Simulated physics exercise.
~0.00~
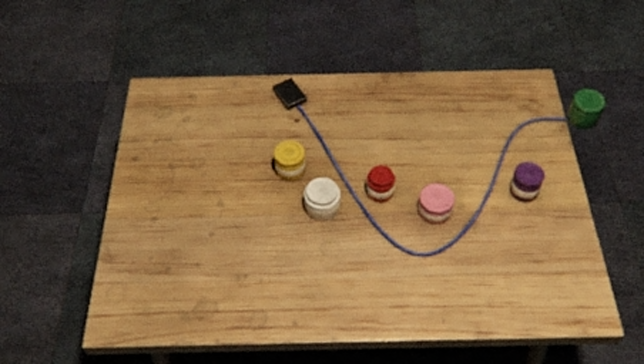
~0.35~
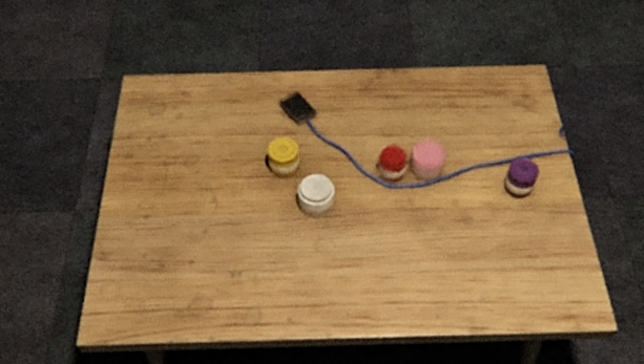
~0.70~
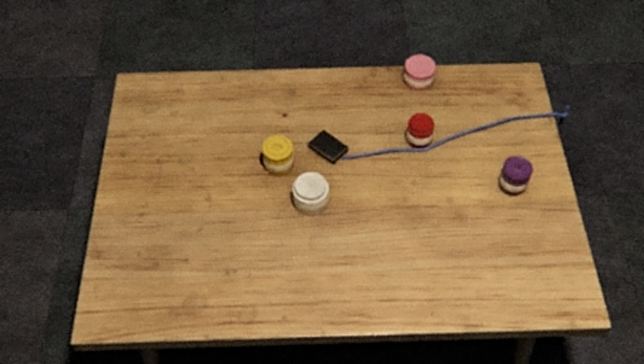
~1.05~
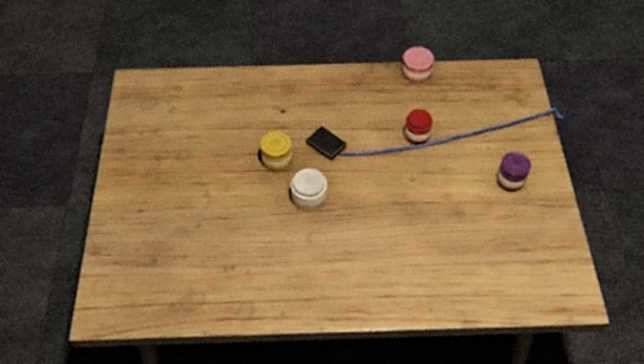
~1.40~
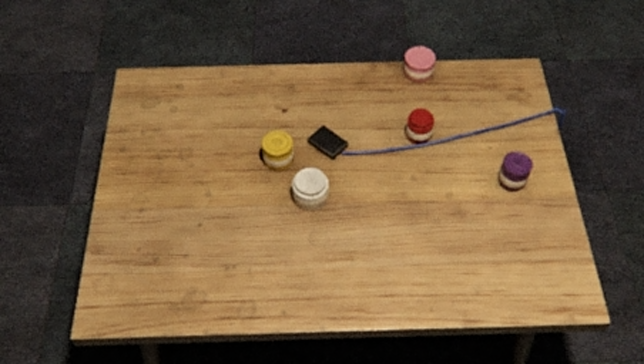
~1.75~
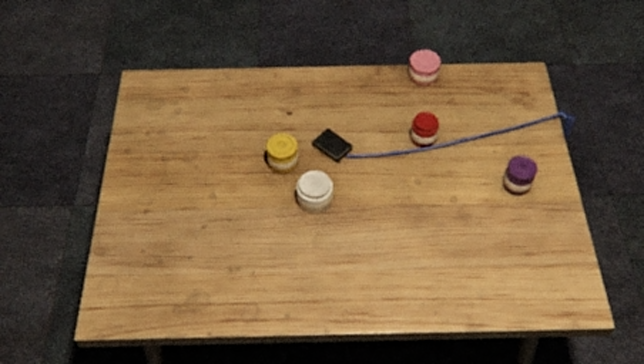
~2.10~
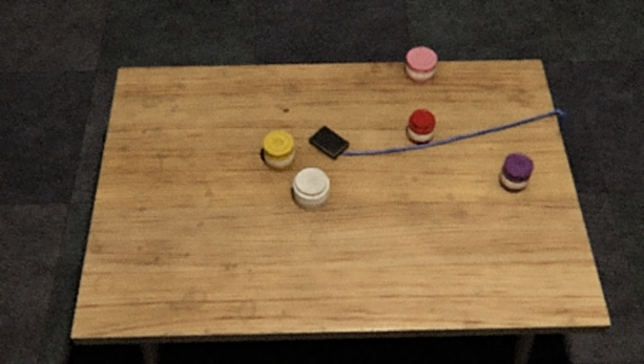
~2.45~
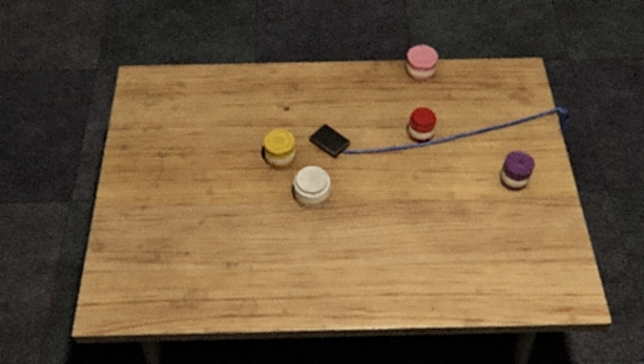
To begin with, a blue cable curves across a wooden table from a black phone, looping below a red jar and a pink tin and up to a green speaker at the right edge. The speaker drops out of view and the cable straightens, pushing the pink tin and red jar up the table while the phone is dragged right and down. The pink tin travels on to the far edge, and the red jar shifts further up and right. At the end the cable stretches nearly straight to the right edge, and the yellow, white and purple containers remain in their places.
